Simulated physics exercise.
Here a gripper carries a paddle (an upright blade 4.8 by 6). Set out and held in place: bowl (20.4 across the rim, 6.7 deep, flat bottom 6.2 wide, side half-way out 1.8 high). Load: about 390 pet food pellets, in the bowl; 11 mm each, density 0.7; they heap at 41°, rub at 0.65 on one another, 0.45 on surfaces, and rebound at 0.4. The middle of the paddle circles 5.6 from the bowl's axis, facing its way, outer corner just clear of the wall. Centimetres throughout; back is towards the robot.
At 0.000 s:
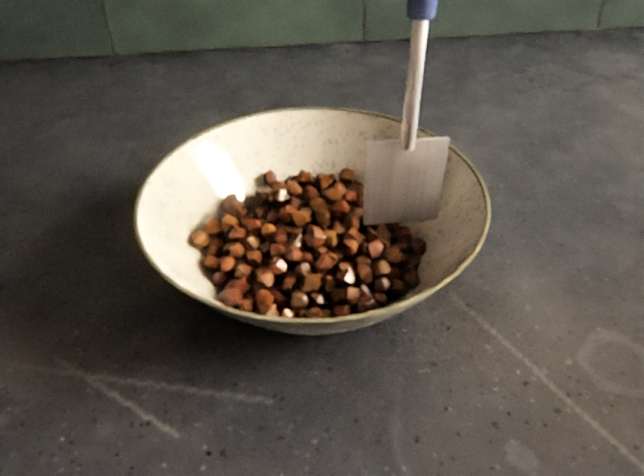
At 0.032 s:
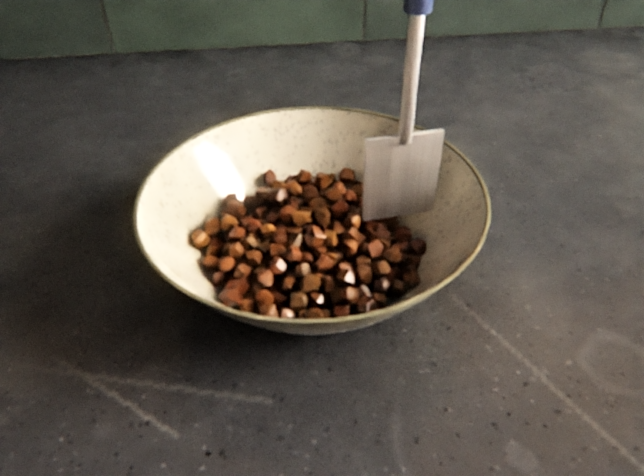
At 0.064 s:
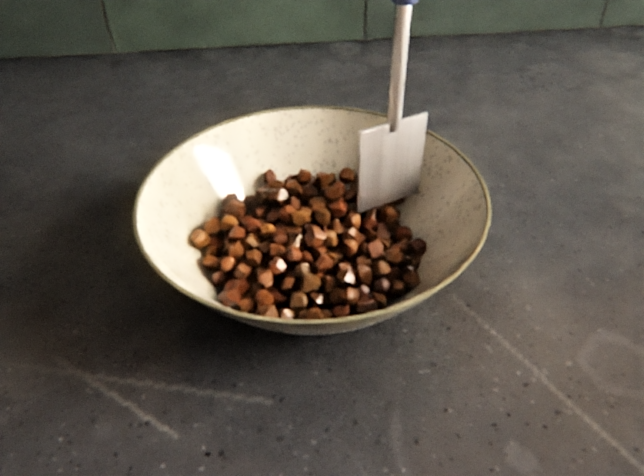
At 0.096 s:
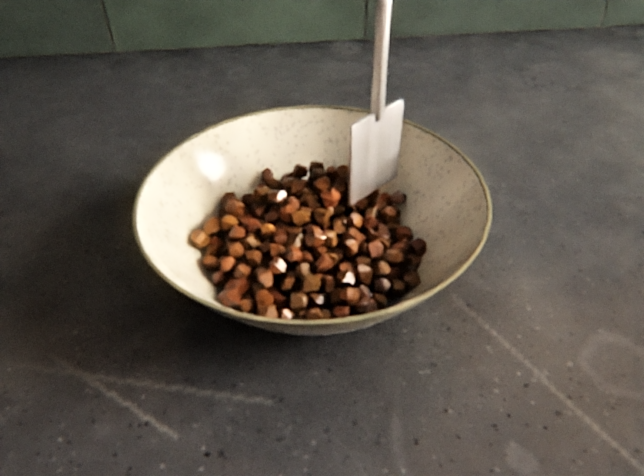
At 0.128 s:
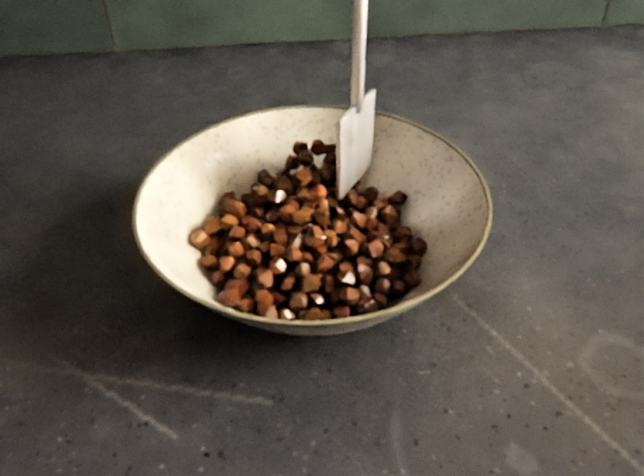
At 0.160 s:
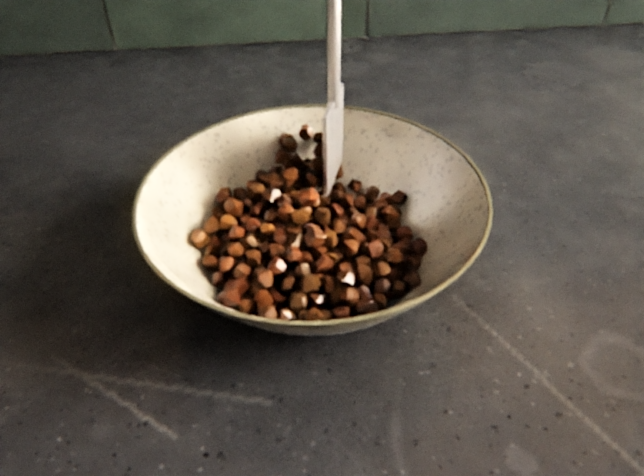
A metal paddle with a blue-topped handle swept leftward around the back of a cream bowl, turning edge-on as it went and pushing some of the brown pellets into a small heap near the rim.
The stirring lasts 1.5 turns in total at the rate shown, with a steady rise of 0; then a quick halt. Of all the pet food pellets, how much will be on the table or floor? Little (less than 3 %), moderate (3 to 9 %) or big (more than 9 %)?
A moderate share, 3 to 9 %, ends on the table or floor.
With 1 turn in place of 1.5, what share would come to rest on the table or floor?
In that case some 0 per cent.
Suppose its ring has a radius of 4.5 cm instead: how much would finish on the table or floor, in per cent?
It would be near 10 per cent.
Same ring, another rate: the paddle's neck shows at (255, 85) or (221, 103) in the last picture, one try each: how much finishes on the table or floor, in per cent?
About 25 and 30 per cent.
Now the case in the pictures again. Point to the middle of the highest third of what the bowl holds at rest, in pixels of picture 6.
At about (287, 256).
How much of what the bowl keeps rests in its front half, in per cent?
Some 60 per cent.
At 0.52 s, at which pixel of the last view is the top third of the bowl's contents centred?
Near (321, 272).
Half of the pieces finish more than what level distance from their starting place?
About 1 cm.
By 0.52 s, 254° round, highest piece 8 above the table; 384 in the bowl, 3 in flight or on the tool.
By 0.89 s, 78° round, highest piece 8 above the table; 377 in the bowl, 9 on the table or floor, 1 in flight or on the tool.
By 1.27 s, 180° round, highest piece 6 above the table; 369 in the bowl, 17 on the table or floor, 1 in flight or on the tool.
By 1.97 s, 180° round, highest piece 6 above the table; 369 in the bowl, 18 on the table or floor.
Final count, 369 in the bowl, 18 on the table or floor. That is 5 % on the table or floor.
